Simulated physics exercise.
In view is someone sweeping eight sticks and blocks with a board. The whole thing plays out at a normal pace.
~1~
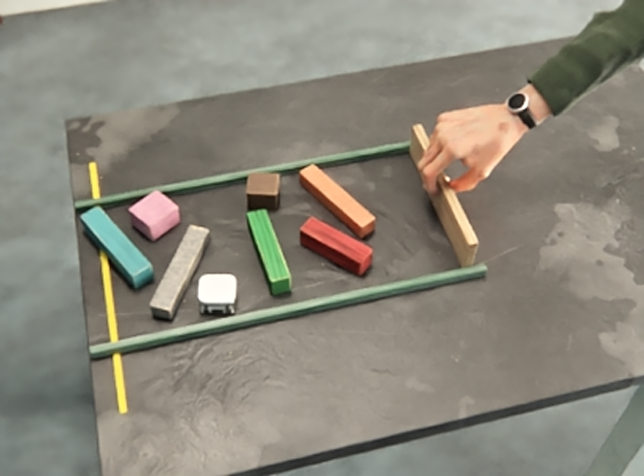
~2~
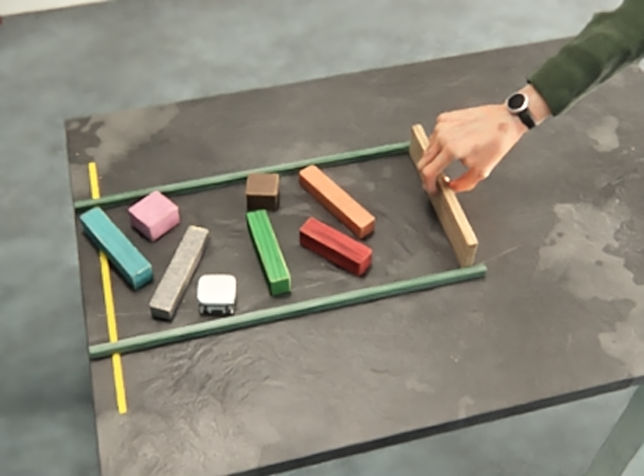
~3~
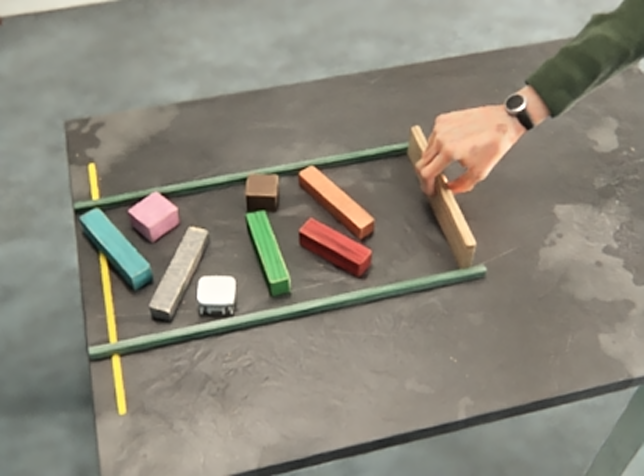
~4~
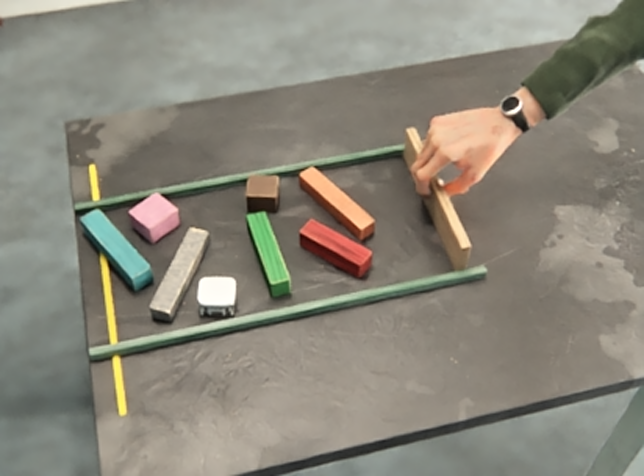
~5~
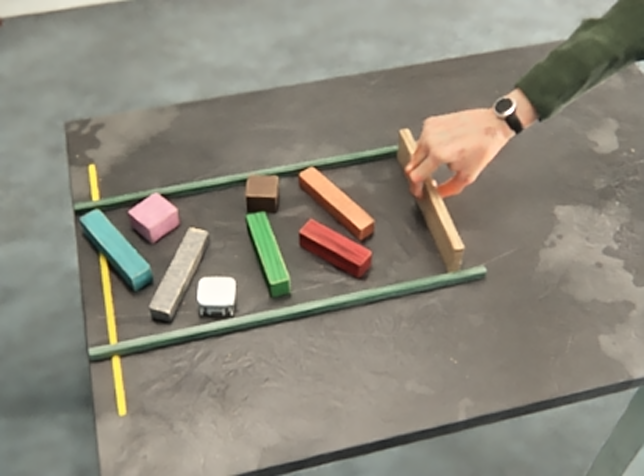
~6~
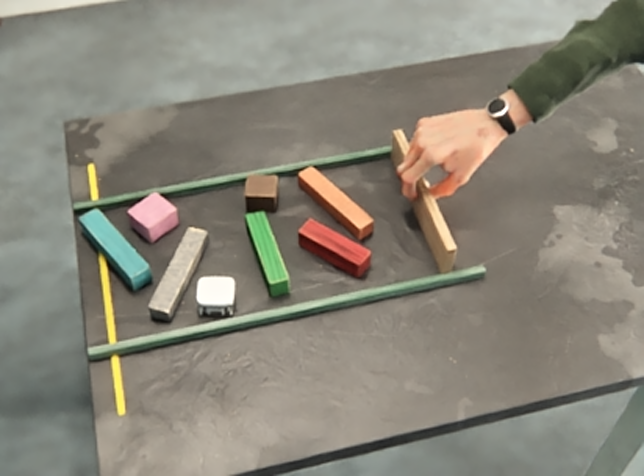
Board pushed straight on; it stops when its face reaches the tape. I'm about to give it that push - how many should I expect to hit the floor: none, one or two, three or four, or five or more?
Expect five or more.
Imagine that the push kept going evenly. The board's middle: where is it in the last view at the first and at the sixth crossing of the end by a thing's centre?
(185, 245), later (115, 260).
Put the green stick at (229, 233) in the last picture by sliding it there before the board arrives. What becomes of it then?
If so, it ends up falling.
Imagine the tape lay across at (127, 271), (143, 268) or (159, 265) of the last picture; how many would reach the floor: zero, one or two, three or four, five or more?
Counts for the three tries are three to four, three to four and one or two.
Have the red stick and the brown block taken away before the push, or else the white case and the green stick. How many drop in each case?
First try: 4 fallen; other try: 4.
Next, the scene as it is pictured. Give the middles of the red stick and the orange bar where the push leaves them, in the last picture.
You'll find the red stick at roughly (83, 306) and the orange bar at roughly (91, 248).
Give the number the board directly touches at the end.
The number is 2.
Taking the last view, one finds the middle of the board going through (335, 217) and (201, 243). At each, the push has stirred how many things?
2, then 8.
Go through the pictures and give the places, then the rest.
In the first picture, turquoise bar (117, 247); pink block (155, 216); grey bar (181, 271); board (441, 194); tape (106, 274).
In the second picture, pink block (154, 216); red stick (335, 246).
In the third picture, grey bar (180, 272); orange bar (336, 202).
In the fourth picture, turquoise bar (116, 249); green stick (268, 253).
In the fifth picture, pink block (154, 218); white case (217, 297).
In the sixth picture, turquoise bar (115, 249); pink block (153, 217); grey bar (180, 273); board (421, 200); tape (105, 275).
A little later, none off yet; turquoise bar at rest near (115, 249); pink block at rest near (153, 217); grey bar at rest near (180, 273).
Next, none off yet; turquoise bar shifted a little near (93, 253); pink block shifted about its own width near (128, 218); grey bar shifted a little near (123, 285).
When it is over, the number that fall off is five or more; down, brown block, green stick, white case, grey bar, pink block and turquoise bar.
